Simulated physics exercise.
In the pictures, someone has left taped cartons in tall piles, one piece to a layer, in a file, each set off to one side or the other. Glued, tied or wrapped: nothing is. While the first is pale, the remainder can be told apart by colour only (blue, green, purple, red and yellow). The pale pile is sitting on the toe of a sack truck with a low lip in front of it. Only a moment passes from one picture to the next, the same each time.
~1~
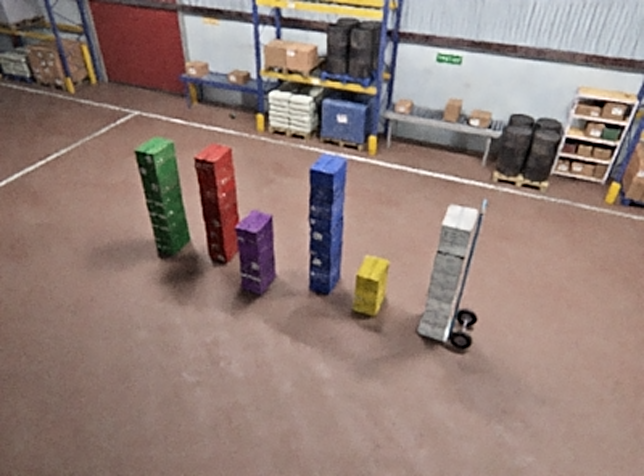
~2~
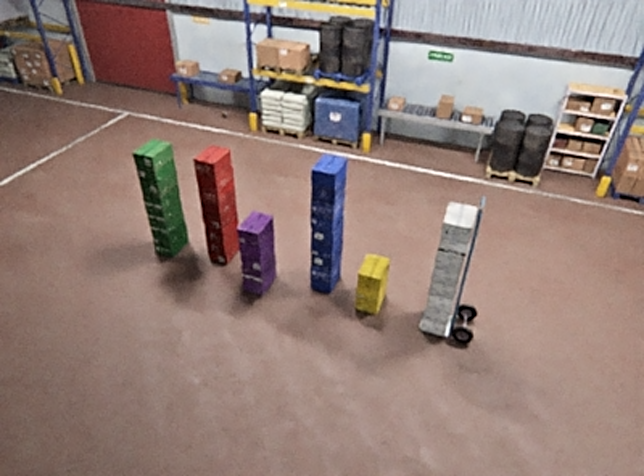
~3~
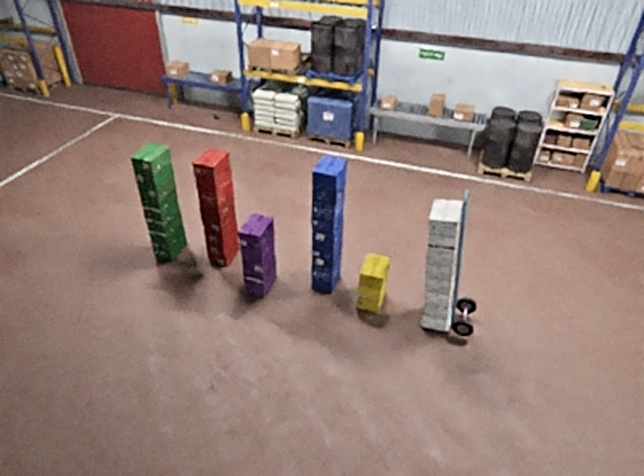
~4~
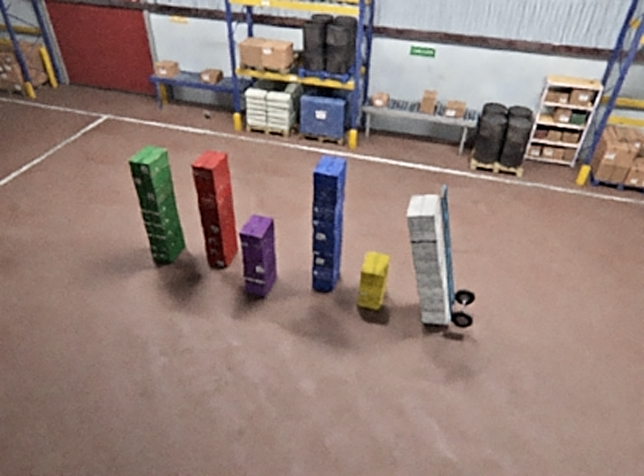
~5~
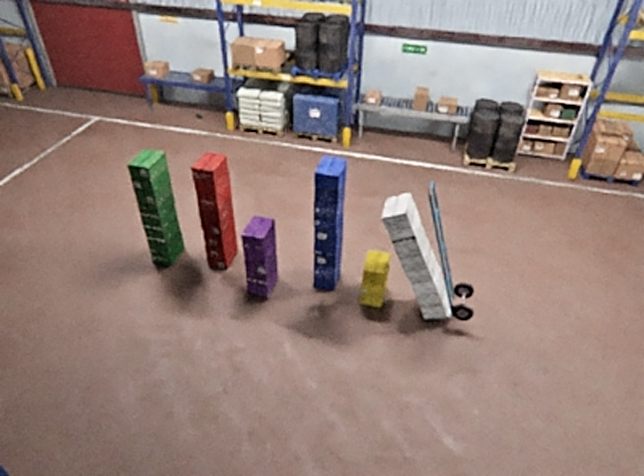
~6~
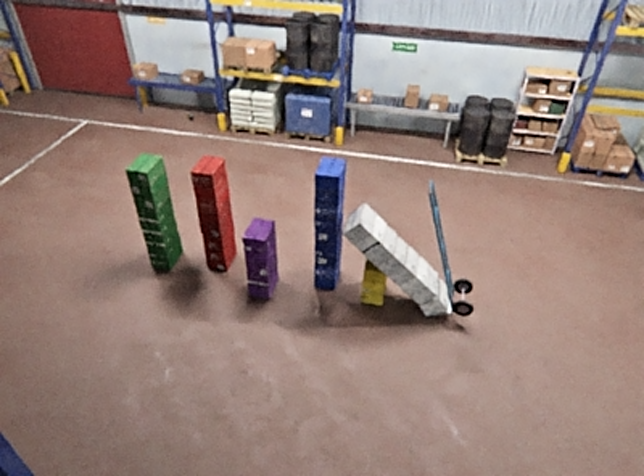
The clip shows coloured stacks of cartons on a warehouse floor as a sack truck rocks to the left and the pale stack on it leans left, gradually and then steeply, over the short yellow stack, while the others stay still.
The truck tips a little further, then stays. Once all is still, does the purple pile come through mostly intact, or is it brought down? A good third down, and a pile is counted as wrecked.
It comes through mostly intact.
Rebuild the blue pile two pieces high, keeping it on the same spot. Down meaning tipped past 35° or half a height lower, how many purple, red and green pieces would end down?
Final down tally: Purple = 0; red = 0; green = 0.
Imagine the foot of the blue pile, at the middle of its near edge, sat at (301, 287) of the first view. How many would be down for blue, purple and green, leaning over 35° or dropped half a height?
Colour by colour, I'd say blue 0, purple 0 and green 0.
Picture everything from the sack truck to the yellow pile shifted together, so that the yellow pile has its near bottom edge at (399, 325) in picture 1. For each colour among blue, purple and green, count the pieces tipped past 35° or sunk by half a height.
At the finish the down count reads blue 0, then purple 0, then green 0.
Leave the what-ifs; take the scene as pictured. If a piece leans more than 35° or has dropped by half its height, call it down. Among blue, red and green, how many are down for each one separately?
Counting by colour, you get blue at 9, red at 8, and green at 8 down by the end.
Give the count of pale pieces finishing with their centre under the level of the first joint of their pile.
Count = 4.
Shortly afterwards, 8 of the pale pile down; none of the 5 purple cartons down (0 of 33 in all colours); top purple carton unmoved; top blue carton tilted a little.
Next, 8 of the pale pile down; none of the 5 purple cartons down (9 of 33 in all colours); top purple carton half its height from its place; top blue carton tilted well over, some two heights lower.
Some moments later, 8 of the pale pile down; none of the 5 purple cartons down (17 of 33 in all colours); top purple carton half its height from its place; top blue carton tilted steeply, some five heights lower.
Afterwards, 8 of the pale pile down; none of the 5 purple cartons down (25 of 33 in all colours); top purple carton half its height from its place; top red carton on its side.
In the end, 8 of the pale pile down; none of the 5 purple cartons down (25 of 33 in all colours); top purple carton half its height from its place; top blue carton tilted steeply, some seven heights lower. From the last view, middles, top purple carton near (253, 237), top blue carton near (188, 235).
